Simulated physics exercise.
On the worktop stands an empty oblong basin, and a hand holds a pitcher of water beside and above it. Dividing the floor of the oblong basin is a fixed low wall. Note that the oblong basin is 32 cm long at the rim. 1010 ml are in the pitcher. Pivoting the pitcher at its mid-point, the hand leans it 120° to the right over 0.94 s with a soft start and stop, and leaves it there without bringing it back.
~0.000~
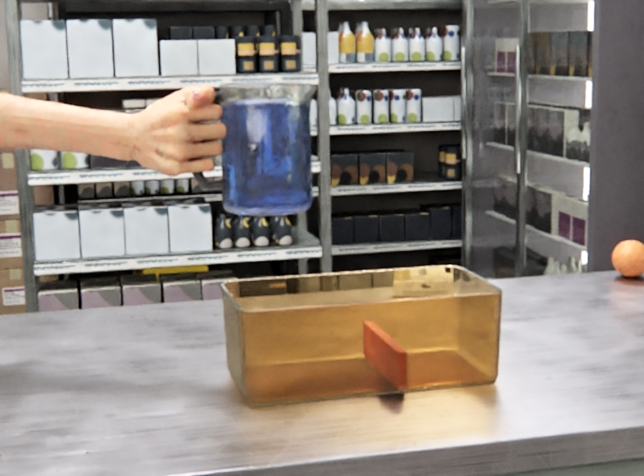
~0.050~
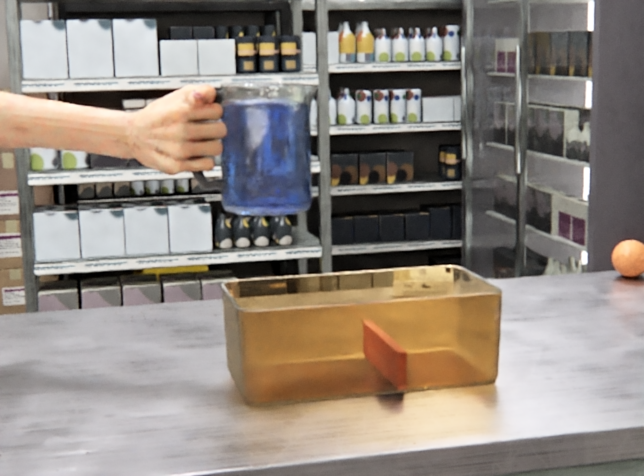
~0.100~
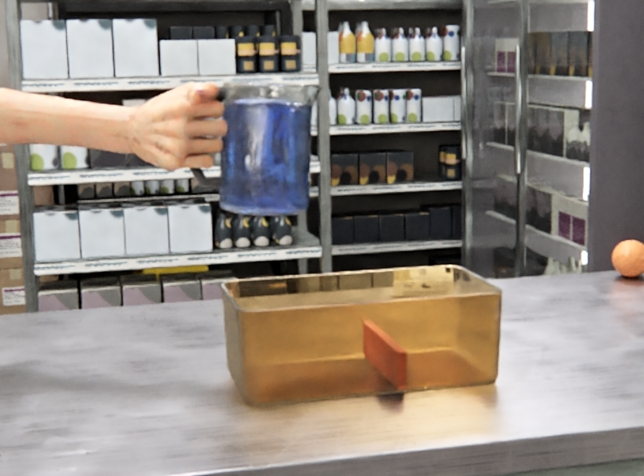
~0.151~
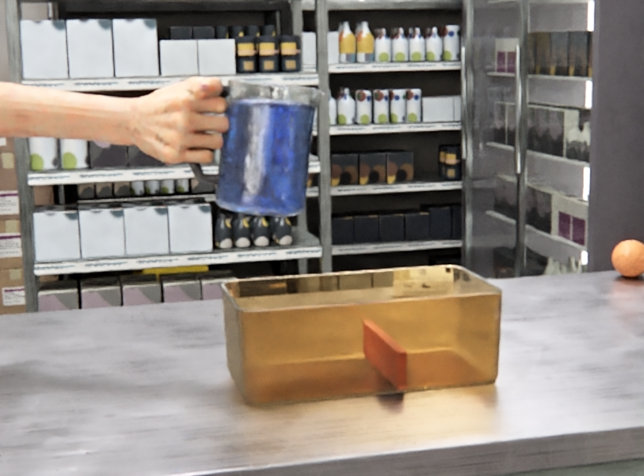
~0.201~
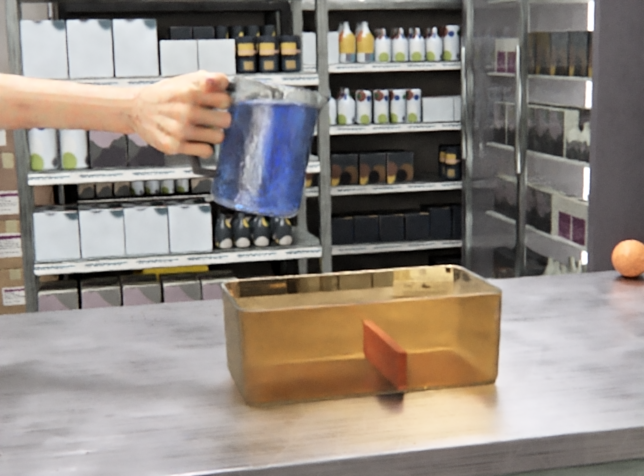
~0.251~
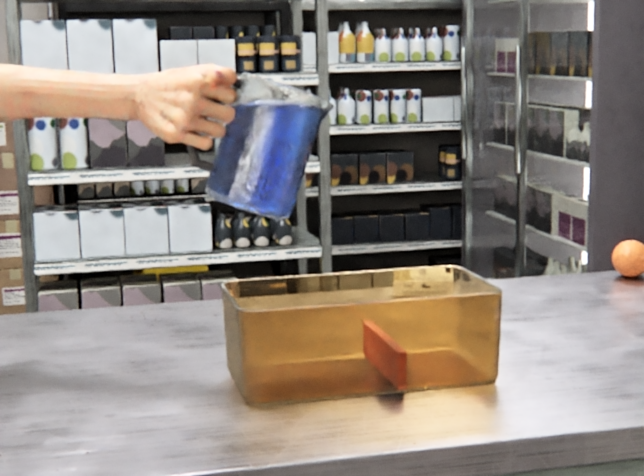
In a storeroom-like space with metal shelves of boxes and bottles behind, a still camera looks across a grey worktop from the front and slightly above. A translucent amber oblong basin with an orange-red divider stands at the centre, an orange ball sits at far right, and a hand from the left holds a blue pitcher above the basin. The hand keeps the pitcher nearly upright at first, then leans it modestly to the right.
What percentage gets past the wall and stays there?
About 62 per cent.
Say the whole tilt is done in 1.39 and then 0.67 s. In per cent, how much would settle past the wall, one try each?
Respectively about 70 and 50 percent.
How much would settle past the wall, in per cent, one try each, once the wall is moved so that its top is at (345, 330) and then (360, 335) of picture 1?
95 in a hundred, followed by 90 in a hundred.
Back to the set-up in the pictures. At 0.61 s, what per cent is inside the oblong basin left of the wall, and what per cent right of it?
I'd say some 0 on the left and some 4 on the right.
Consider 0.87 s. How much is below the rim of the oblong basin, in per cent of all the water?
Value: Approx. 58 %.
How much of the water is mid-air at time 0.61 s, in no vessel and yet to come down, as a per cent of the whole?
Estimate: Some 20 % of the total.
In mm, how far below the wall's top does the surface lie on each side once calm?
It's around 36 mm on the left side and around 16 mm on the right side.
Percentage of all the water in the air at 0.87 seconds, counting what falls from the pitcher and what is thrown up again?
Close to 24 %.
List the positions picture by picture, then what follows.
In the first frame, tilt 0°; pouring edge (317, 84); surface from (223, 104) to (306, 101); the oblong basin's rim runs from (230, 297) to (481, 279); the wall's top is at (383, 336).
In the second frame, tilt 1°; pouring edge (318, 85); surface from (223, 103) to (307, 102).
In the third frame, tilt 3°; pouring edge (320, 87); surface from (225, 103) to (308, 103).
In the fourth frame, tilt 8°; pouring edge (324, 91); surface from (227, 103) to (312, 105).
In the fifth frame, tilt 13°; pouring edge (329, 97); surface from (230, 109) to (317, 105).
In the sixth frame, tilt 20°; pouring edge (334, 105); surface from (227, 126) to (324, 107).
Then, 0.61 s in, the tilt is 87° and 75 per cent is still to pour, 0 is left of the wall and 4 right of it.
Then, 0.87 s in, the tilt is 118° and 18 per cent is still to pour, 9 is left of the wall and 49 right of it.
Then, 1.14 s in, the tilt is 120° and 0 per cent is still to pour, 33 is left of the wall and 62 right of it.
Then, 1.44 s in, the tilt is 120° and 0 per cent is still to pour, 35 is left of the wall and 62 right of it.
Finally, 35 per cent lies left of the wall, 62 right of it and 2 outside.
